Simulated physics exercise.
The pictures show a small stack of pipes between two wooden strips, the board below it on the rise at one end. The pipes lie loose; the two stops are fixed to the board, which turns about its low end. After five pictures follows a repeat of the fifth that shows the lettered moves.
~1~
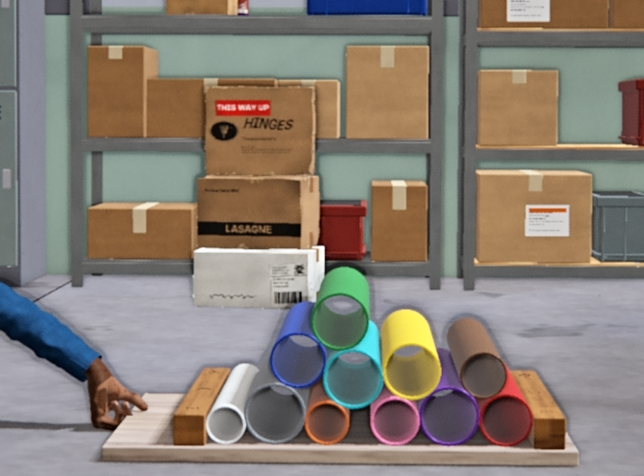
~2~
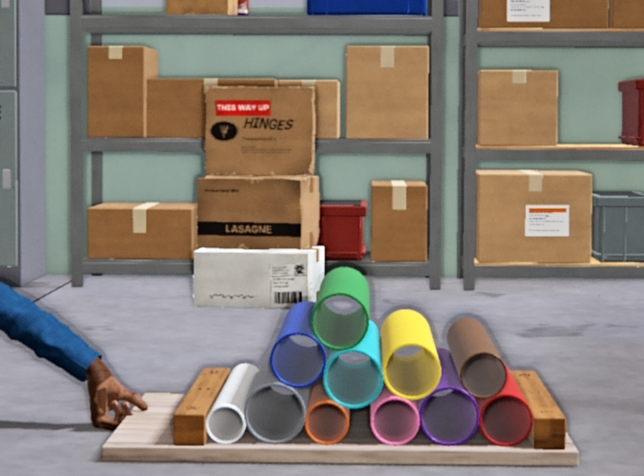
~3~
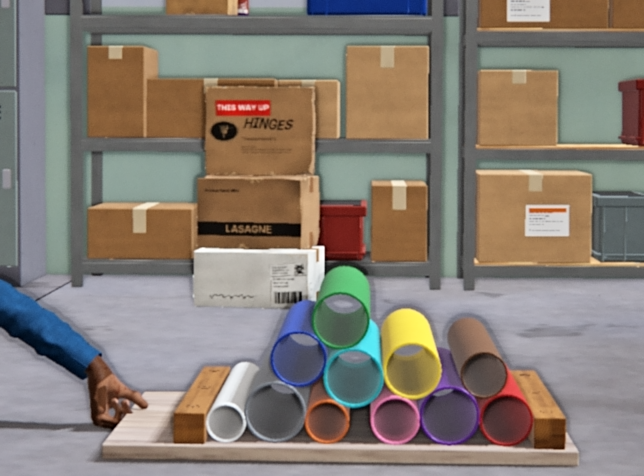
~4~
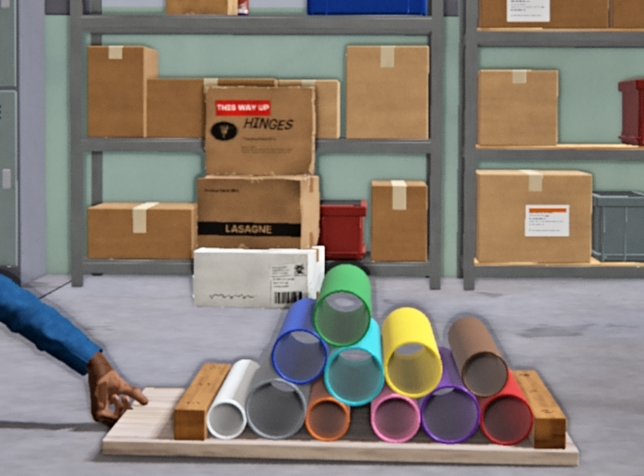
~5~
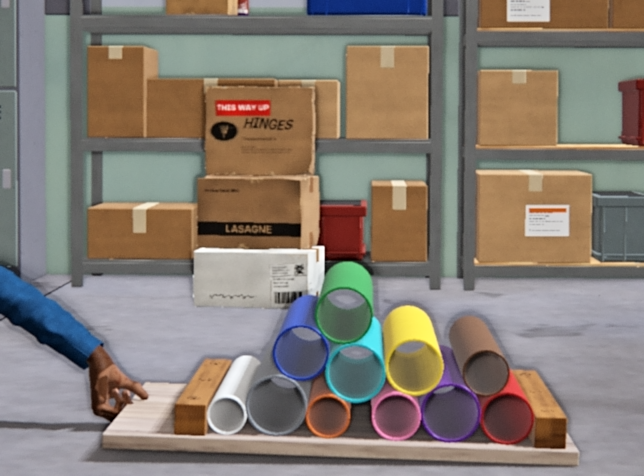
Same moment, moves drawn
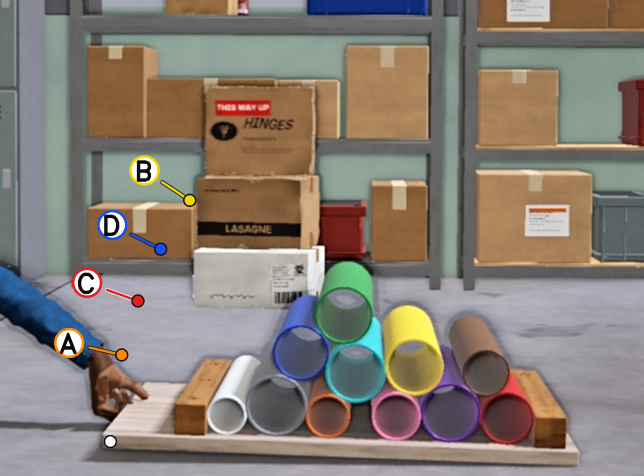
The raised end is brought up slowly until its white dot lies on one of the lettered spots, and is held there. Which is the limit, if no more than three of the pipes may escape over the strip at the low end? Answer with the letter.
Mark C is as high as it can go.
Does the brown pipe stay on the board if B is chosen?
No.
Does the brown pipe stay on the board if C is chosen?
The brown pipe: Yes.
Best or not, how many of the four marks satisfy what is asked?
The number is two.
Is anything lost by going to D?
Yes.
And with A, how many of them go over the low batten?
At A the number is none.
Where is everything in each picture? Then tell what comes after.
The first frame shows white pipe (226, 425); grey pipe (275, 414); orange pipe (327, 423).
The second frame shows orange pipe (327, 423); pink pipe (395, 421).
The third frame shows board (342, 411); white pipe (226, 423); grey pipe (275, 412); brown pipe (484, 375).
The fourth frame shows board (342, 409); white pipe (226, 420); grey pipe (275, 410).
The fifth frame shows board (343, 406); white pipe (227, 415); grey pipe (276, 406).
On the marked copy, A at (122, 355); B at (190, 200); C at (138, 301); D at (161, 249); the white dot at (110, 442).
Taking C. A third of the way, board at 14°.
Two thirds of the way, board at 19°.
When it is over, board at 19°, none over the low batten.
As for the rest, A none over the low batten; B five over the low batten; D five over the low batten.
